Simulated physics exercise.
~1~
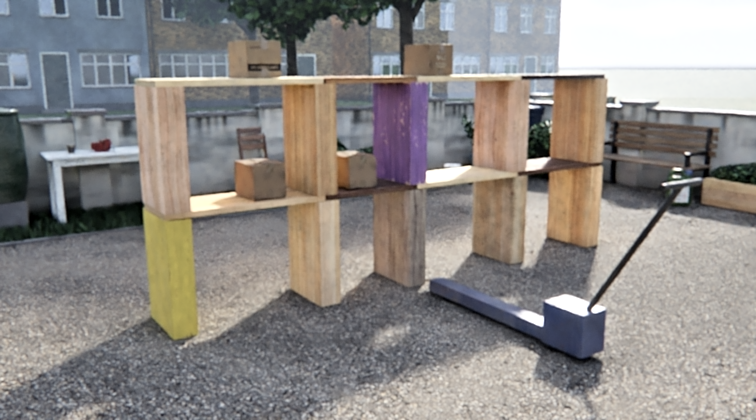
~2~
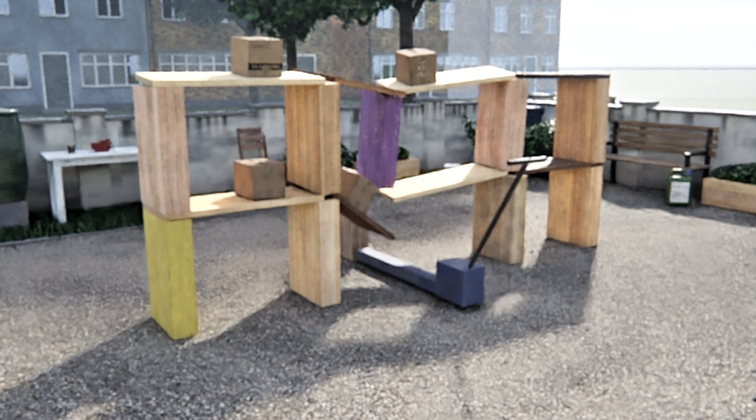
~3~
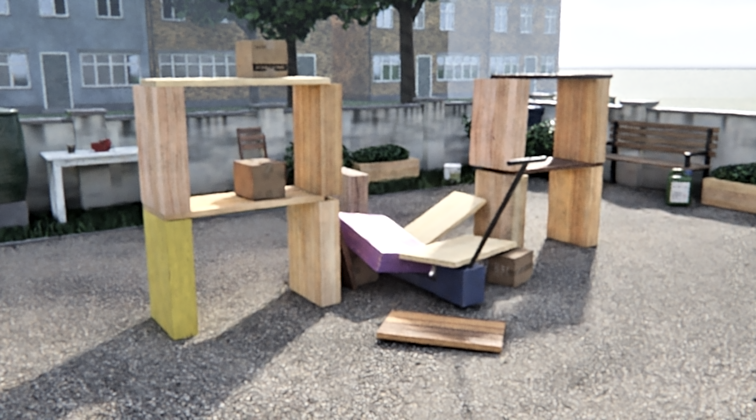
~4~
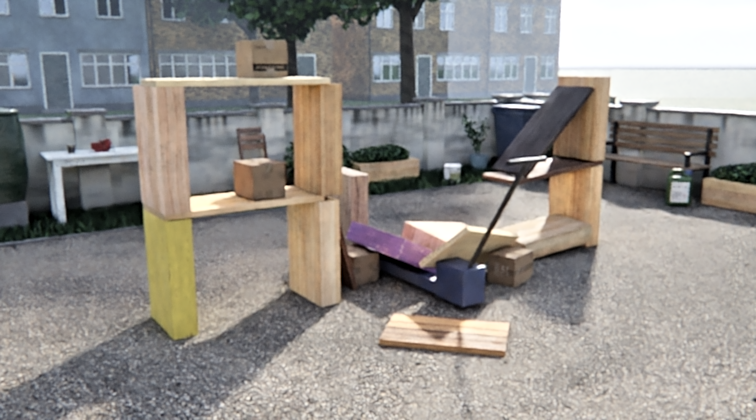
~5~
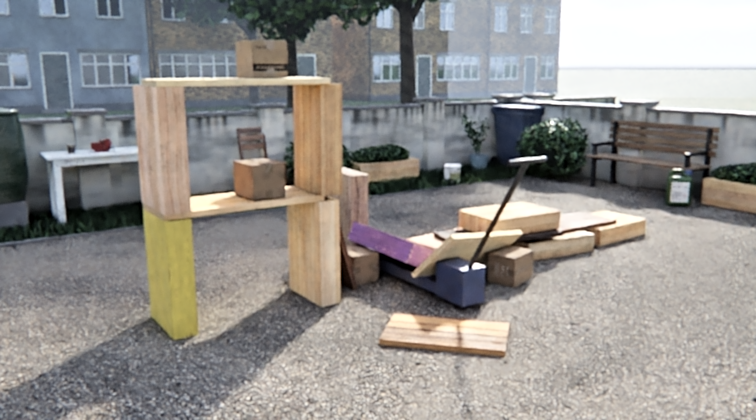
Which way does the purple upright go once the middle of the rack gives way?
It drops down from the upper tier and ends lying on its side by the jack.
